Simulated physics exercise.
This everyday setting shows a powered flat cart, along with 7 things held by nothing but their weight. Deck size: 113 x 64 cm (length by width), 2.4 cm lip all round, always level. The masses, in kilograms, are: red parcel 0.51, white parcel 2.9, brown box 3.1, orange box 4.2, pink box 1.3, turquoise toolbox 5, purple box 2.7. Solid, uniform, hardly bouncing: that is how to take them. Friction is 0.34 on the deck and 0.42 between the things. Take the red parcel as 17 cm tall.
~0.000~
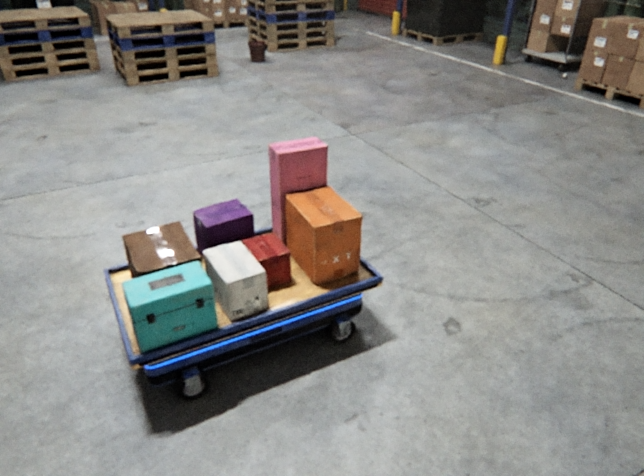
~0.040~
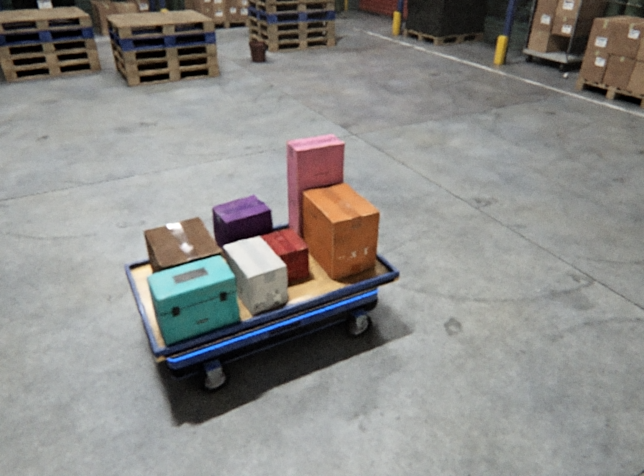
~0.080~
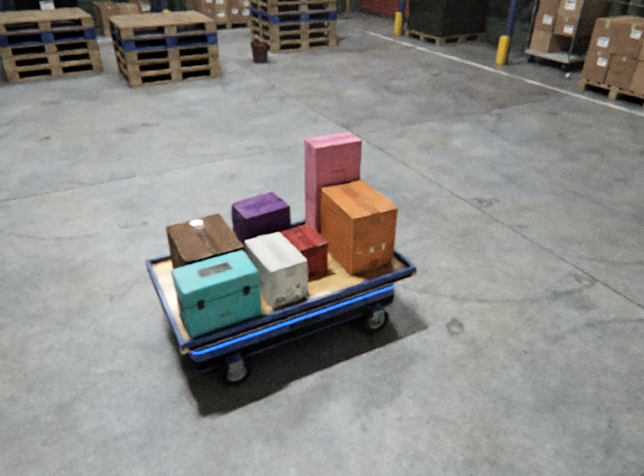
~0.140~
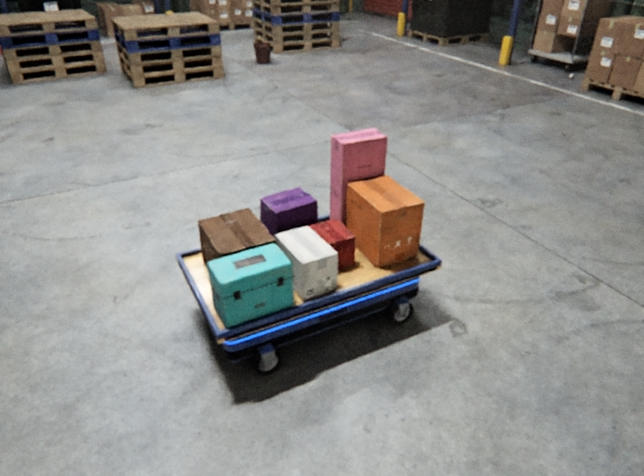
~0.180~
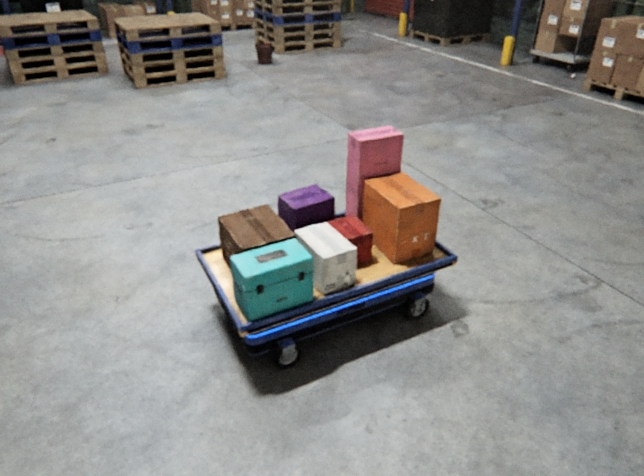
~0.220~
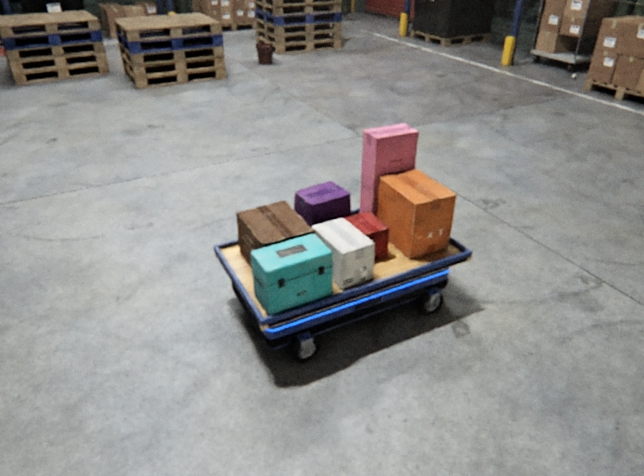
At the start, a flat blue-edged cart carrying seven boxes, among them a tall pink one, an orange one and a turquoise toolbox, is left of centre on a warehouse floor. It rolls steadily a short way to the right, past the middle, while its load keeps the same arrangement.
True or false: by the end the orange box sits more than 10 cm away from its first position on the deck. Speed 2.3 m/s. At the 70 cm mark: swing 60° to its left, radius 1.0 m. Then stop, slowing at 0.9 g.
True.
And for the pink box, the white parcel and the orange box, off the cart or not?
When everything stops, the pink box is out of bounds, the white parcel is still in bounds, and the orange box is out of bounds.
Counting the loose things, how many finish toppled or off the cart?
It comes to 2.
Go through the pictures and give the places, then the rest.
In the first picture, cart 0 cm along; orange box (322, 234); red parcel (267, 261).
In the second picture, cart 9 cm along; brown box (185, 263); pink box (315, 189).
In the third picture, cart 18 cm along; turquoise toolbox (218, 294); purple box (262, 226).
In the fourth picture, cart 32 cm along; red parcel (331, 245); white parcel (306, 262).
In the fifth picture, cart 41 cm along; brown box (257, 247); pink box (373, 179).
In the sixth picture, cart 51 cm along; orange box (414, 213); turquoise toolbox (292, 274).
Around 0.52 s, cart 120 cm along, turned 20°; orange box at 16° to upright near (484, 169); pink box at 16° to upright; red parcel shifted 15 cm.
Around 0.92 s, cart 211 cm along, turned 60°; orange box now off the cart; pink box at 53° to upright; purple box shifted 19 cm.
Around 1.12 s, cart 234 cm along, turned 60°; pink box now off the cart; purple box shifted 30 cm; red parcel shifted 24 cm.
Around 1.32 s, cart 235 cm along, turned 60°, stopped; red parcel at 16° to upright; purple box at 12° to upright; white parcel at 5° to upright.
Finally (1.9 s), off the cart, orange box and pink box; not toppled but over 10 cm from the start, red parcel, white parcel, brown box, turquoise toolbox and purple box.
